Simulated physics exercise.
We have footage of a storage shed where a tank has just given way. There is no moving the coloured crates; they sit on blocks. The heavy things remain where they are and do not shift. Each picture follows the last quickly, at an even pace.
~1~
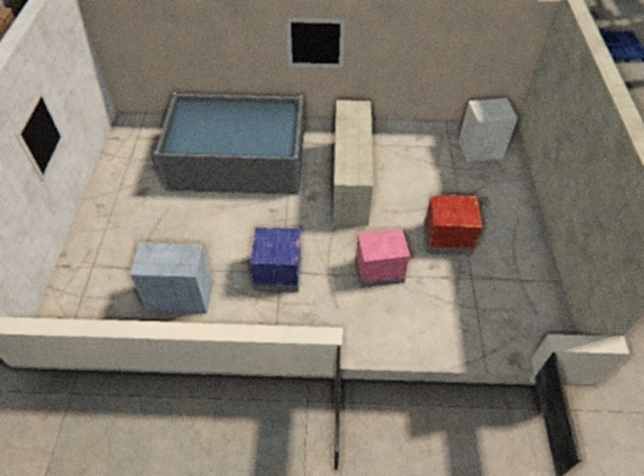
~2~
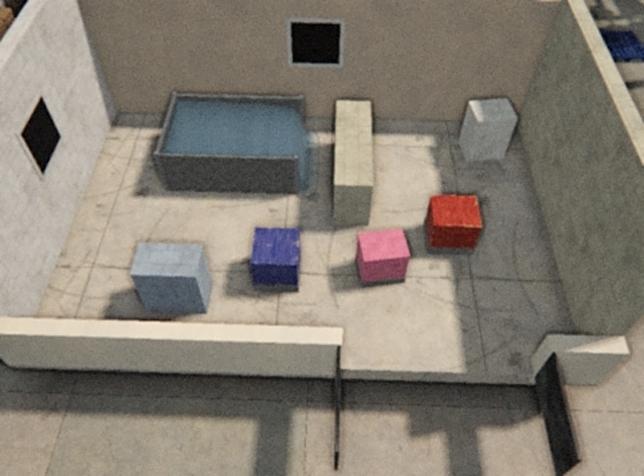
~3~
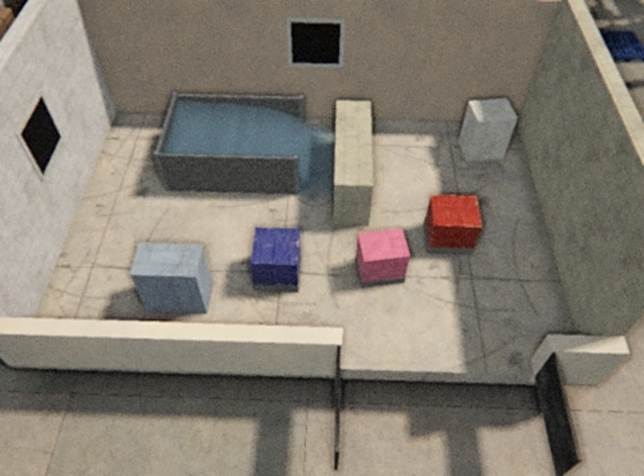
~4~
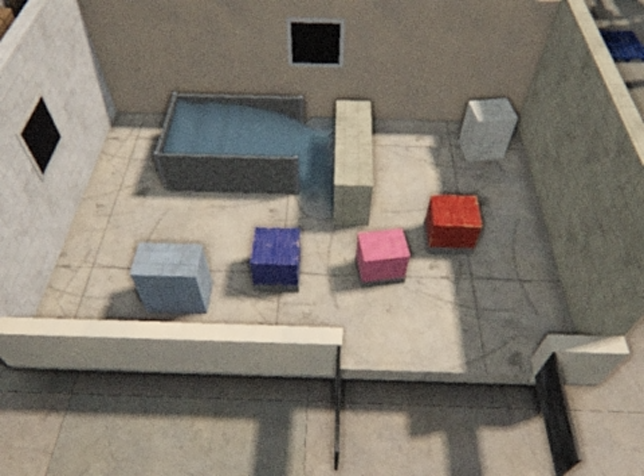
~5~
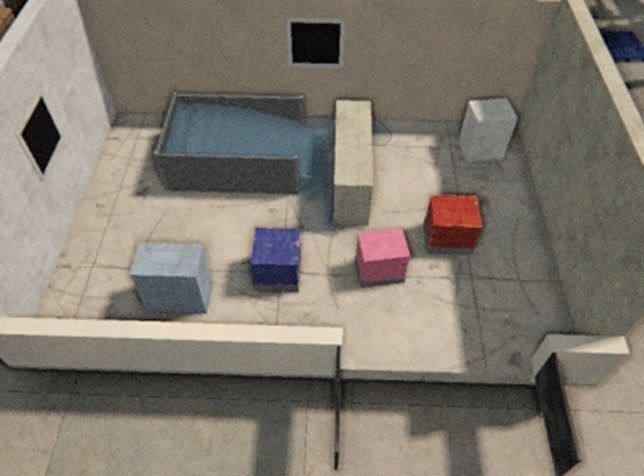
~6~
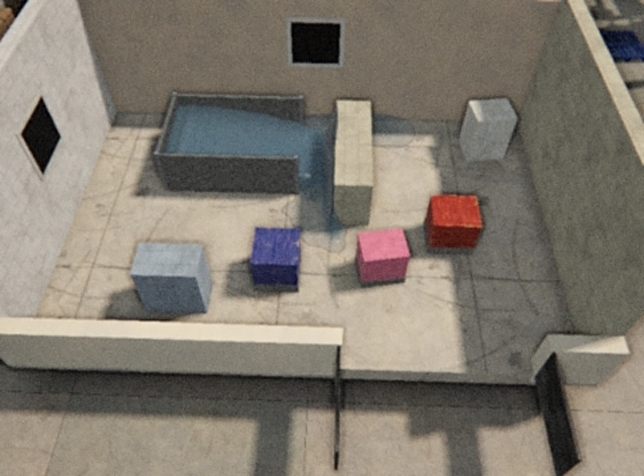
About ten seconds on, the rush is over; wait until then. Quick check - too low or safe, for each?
Red crate safe; pink crate safe; blue crate too low.
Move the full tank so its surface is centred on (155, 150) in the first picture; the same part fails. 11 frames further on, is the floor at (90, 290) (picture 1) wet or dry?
Untouched.
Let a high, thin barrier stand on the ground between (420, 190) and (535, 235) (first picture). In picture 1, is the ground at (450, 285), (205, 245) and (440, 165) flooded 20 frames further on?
The first point comes out unwetted, the next inundated, the last inundated.
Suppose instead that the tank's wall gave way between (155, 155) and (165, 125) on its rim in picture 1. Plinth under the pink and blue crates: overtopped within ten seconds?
As it turns out, the pink crate is left untouched, and the blue crate is left untouched.
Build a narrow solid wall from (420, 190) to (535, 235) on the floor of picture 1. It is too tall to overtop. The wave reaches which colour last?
Red-painted one.
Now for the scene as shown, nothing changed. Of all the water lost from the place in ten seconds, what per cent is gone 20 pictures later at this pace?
Log: Around 30 %, estimated.
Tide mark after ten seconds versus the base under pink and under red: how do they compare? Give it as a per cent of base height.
Around 50 in a hundred for the first and 60 in a hundred for the second.
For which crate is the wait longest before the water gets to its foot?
Go for the red crate.
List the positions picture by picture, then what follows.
The open tank at (233, 128) is whole and still, in the first frame.
The front is at (305, 132), out from the gap at (298, 152), in the second frame.
The front is at (326, 128), out from the gap at (298, 153), in the third frame.
Water pours out at (298, 154) and has run to a hidden place, in the fourth frame.
The front is at (381, 128), out from the gap at (298, 155), in the fifth frame.
The front is at (402, 120), out from the gap at (298, 155), in the sixth frame.
A moment on, water covers 20 % of the floor; the red crate not reached, the pink crate water round its plinth, the blue crate water round its plinth.
Next, water covers 45 % of the floor; the red crate water round its plinth, the pink crate water round its plinth, the blue crate water round its plinth.
Then, water covers 75 % of the floor; the red crate water round its plinth, the pink crate water round its plinth, the blue crate water round its plinth.
Later, water covers 95 % of the floor; the red crate water round its plinth, the pink crate water round its plinth, the blue crate water round its plinth.
In the end, water covers 100 % of the floor; the red crate stayed above the water, the pink crate stayed above the water, the blue crate was topped.
